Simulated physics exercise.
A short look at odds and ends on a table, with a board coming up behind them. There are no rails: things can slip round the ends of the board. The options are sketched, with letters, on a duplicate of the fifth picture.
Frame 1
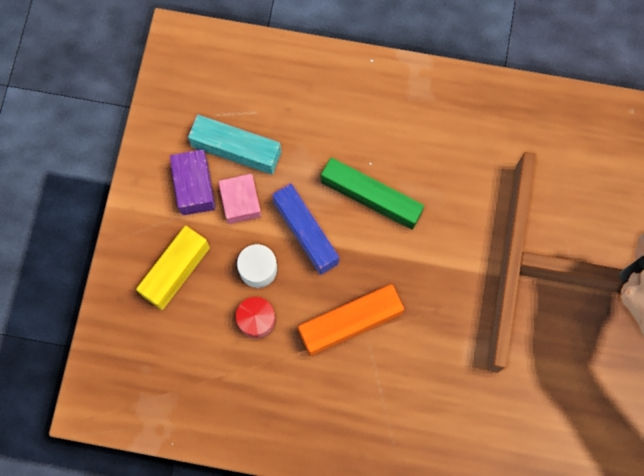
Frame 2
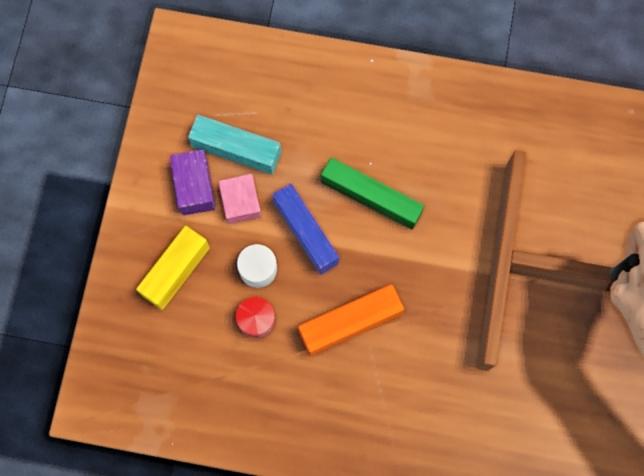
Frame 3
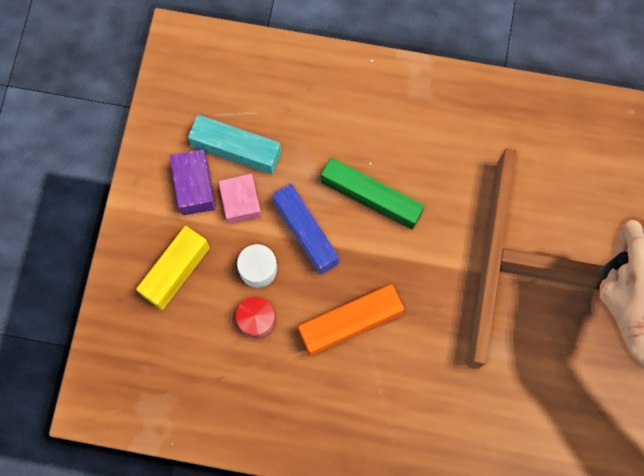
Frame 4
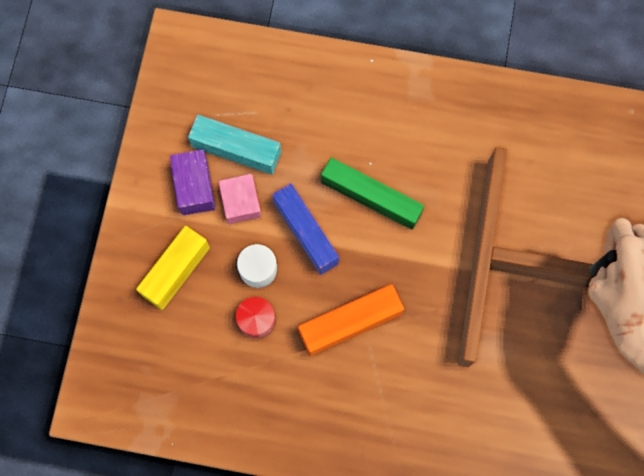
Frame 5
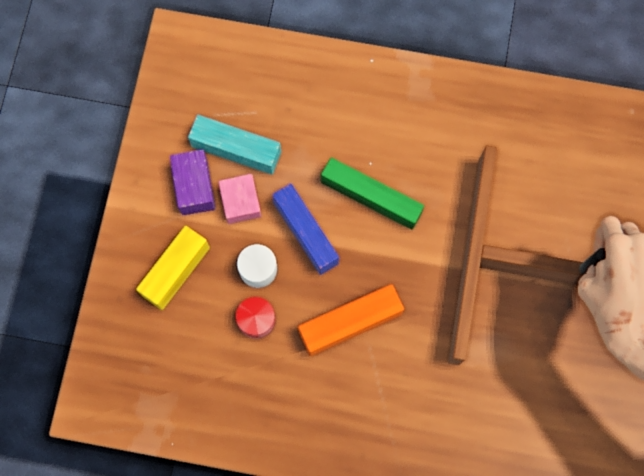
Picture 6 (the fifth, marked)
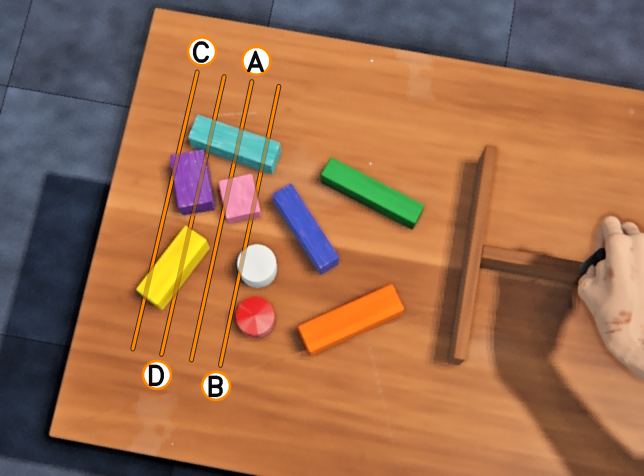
A wooden board on a handle, gripped by a hand at the right edge, slides slowly left across the tabletop, covering only a short distance. More of the hand comes into view as it pushes. The scattered coloured blocks, white cylinder and red round piece stay still, with a gap remaining before the board.
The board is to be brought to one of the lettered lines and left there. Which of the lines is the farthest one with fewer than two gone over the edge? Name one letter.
At D, and not beyond.
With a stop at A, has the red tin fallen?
No.
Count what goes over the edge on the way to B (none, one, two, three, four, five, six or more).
The count is none.
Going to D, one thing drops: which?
It is the purple block.
On the marked copy, A at (223, 216); B at (251, 221); C at (166, 205); D at (194, 210).
Taking D. A third of the way, board (375, 232); orange stick (307, 326); green stick (324, 181).
Two thirds of the way, board (273, 213); turquoise bar (187, 122); purple block (178, 182).
When it is over, board (194, 199); purple block over the edge; turquoise bar (147, 113); one fallen.
As for the rest, A is within the limit but short; B is within the limit but short; C drops two.
